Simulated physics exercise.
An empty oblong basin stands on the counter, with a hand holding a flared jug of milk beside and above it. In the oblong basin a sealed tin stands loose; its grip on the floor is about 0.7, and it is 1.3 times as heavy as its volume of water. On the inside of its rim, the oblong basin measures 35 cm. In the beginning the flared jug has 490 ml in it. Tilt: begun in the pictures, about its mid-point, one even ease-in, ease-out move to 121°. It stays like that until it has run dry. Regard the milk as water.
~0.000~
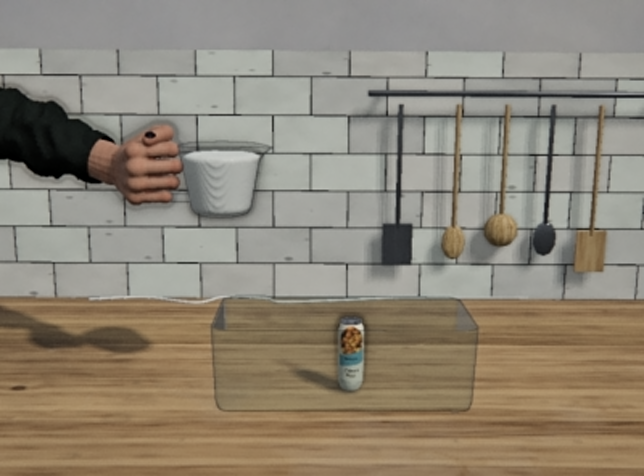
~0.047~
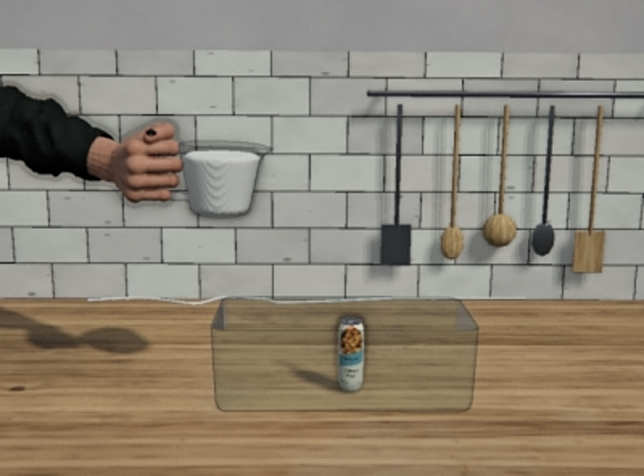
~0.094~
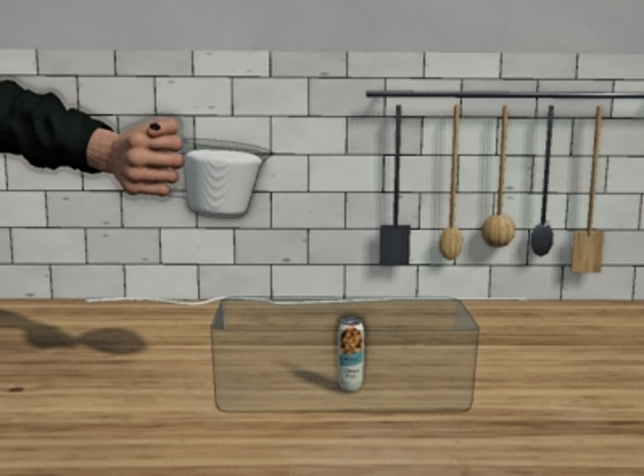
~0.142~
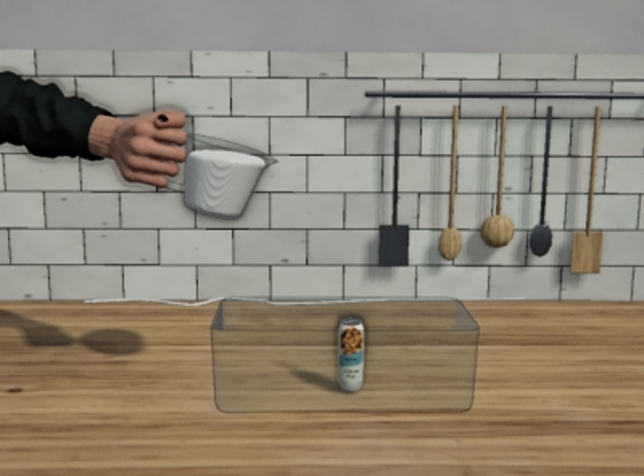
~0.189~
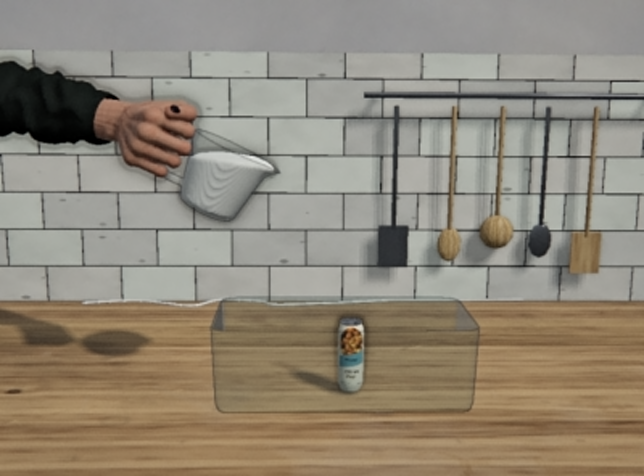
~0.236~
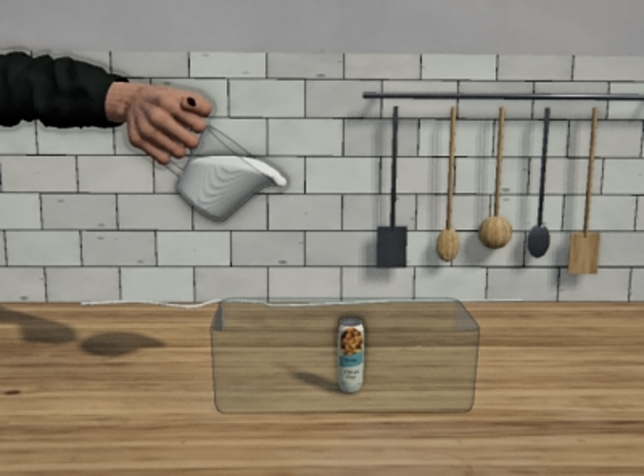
The video shows a hand holding a flared jug of milk above and left of a clear oblong basin with a small tin in it, gradually tilting the jug to the right until the milk reaches its pouring edge.
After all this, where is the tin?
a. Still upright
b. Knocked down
a, still upright.
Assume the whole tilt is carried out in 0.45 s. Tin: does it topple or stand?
Then it remains upright.
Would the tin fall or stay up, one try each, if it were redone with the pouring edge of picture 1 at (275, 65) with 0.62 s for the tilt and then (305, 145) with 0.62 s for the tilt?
Run one: It tumbles. Run two: It does not tip.
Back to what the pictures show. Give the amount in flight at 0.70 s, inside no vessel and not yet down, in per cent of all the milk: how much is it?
About 9 per cent.
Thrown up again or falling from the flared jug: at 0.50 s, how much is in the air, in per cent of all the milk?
Around 44 percent.
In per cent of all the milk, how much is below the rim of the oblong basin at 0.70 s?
The share is close to 92 percent.
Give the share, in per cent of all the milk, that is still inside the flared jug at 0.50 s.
Remaining: Near 22 % of the total.
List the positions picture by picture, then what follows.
In the first frame, tilt 0°; pouring edge (273, 147); surface from (183, 156) to (260, 156); the oblong basin's rim runs from (218, 313) to (468, 314); the tin's top is at (351, 324).
In the second frame, tilt 2°; pouring edge (274, 148); surface from (184, 154) to (260, 156).
In the third frame, tilt 7°; pouring edge (276, 153); surface from (186, 153) to (262, 157).
In the fourth frame, tilt 15°; pouring edge (279, 161); surface from (189, 153) to (266, 160).
In the fifth frame, tilt 26°; pouring edge (281, 172); surface from (191, 157) to (273, 164).
In the sixth frame, tilt 38°; pouring edge (281, 186); surface from (189, 166) to (273, 176); 4 per cent is over the edge.
By 0.50 s the tilt is 110° and 23 per cent is still to pour; the tin stands where it began.
By 0.70 s the tilt is 121° and 0 per cent is still to pour; the tin stands where it began.
By 0.90 s the tilt is 121° and 0 per cent is still to pour; the tin stands where it began.
By 1.12 s the tilt is 121° and 0 per cent is still to pour; the tin stands where it began.
At rest the tin stands where it began.
